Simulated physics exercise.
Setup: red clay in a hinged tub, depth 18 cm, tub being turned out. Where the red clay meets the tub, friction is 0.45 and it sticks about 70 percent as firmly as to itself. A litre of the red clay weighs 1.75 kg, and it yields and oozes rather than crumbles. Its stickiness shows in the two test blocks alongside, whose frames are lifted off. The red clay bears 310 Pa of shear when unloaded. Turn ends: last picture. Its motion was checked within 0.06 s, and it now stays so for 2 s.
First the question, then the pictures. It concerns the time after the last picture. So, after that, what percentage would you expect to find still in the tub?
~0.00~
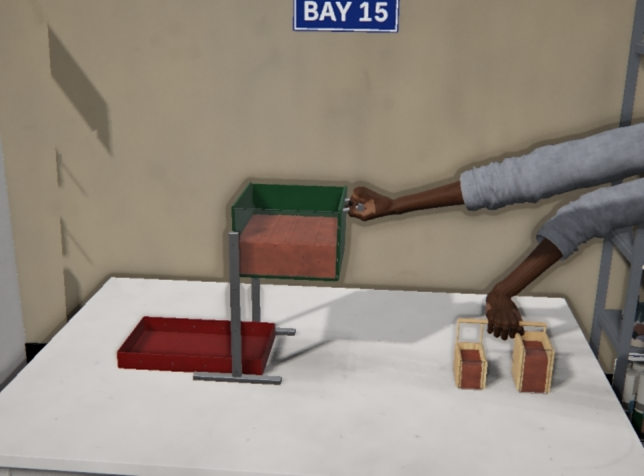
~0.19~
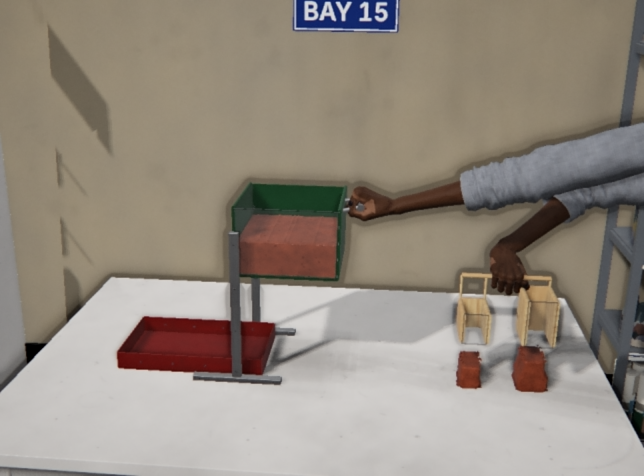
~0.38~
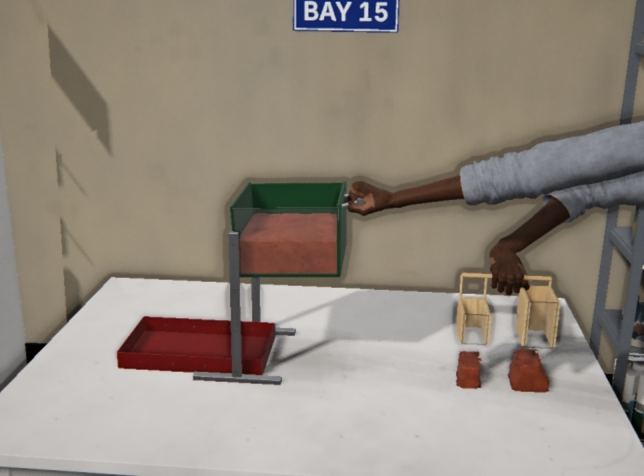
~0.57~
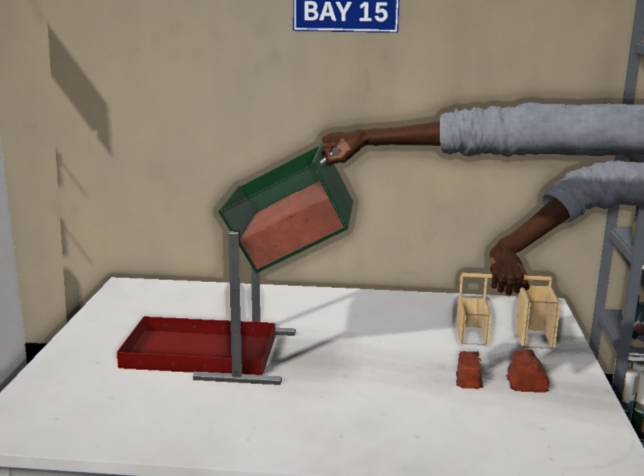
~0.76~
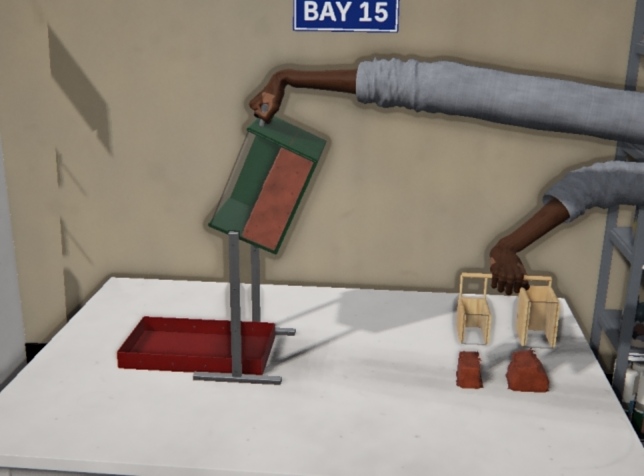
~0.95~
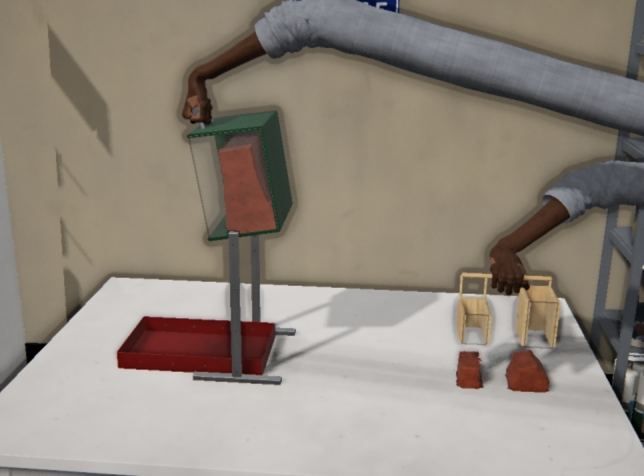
I would expect about 40 % still in the tub.
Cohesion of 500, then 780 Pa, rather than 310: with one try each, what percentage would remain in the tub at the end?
45 in a hundred, followed by 40 in a hundred.
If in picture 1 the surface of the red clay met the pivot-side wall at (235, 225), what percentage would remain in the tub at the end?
That works out near 30 %.
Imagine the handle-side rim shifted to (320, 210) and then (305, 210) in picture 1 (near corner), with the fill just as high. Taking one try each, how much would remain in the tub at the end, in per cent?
Respectively 45 % and 55 %.
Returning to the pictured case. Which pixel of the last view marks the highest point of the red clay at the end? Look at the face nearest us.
Roughly at pixel (255, 208).
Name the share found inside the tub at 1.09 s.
It comes to about 70 percent of the start.
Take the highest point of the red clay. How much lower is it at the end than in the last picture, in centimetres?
The top ends up some 16 cm below its level in the last picture.
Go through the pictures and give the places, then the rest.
In the first picture, handle-side rim at (338, 212), tilt 0 degrees; top of the red clay at (250, 241); blocks stand 6.8 cm, 11 cm (left to right).
In the second picture, handle-side rim at (338, 212), tilt 0 degrees; top of the red clay at (250, 241); blocks stand 6.8 cm, 9.2 cm (left to right).
In the third picture, handle-side rim at (336, 207), tilt 3 degrees; top of the red clay at (331, 241); blocks stand 6.8 cm, 8.3 cm (left to right).
In the fourth picture, handle-side rim at (311, 165), tilt 29 degrees; top of the red clay at (325, 199); blocks stand 6.7 cm, 8.0 cm (left to right).
In the fifth picture, handle-side rim at (248, 131), tilt 67 degrees; top of the red clay at (280, 150); blocks stand 6.7 cm, 7.9 cm (left to right).
In the sixth picture, handle-side rim at (189, 138), tilt 99 degrees; top of the red clay at (247, 147); blocks stand 6.7 cm, 7.8 cm (left to right).
After 1.09 s, the tub is at 99 degrees and holds 69 %.
After 1.26 s, the tub is at 99 degrees and holds 41 %.
After 1.43 s, the tub is at 99 degrees and holds 40 %.
After 1.60 s, the tub is at 99 degrees and holds 40 %.
After 2.95 s, at the end, the tub is at 99 degrees and holds 40 %.
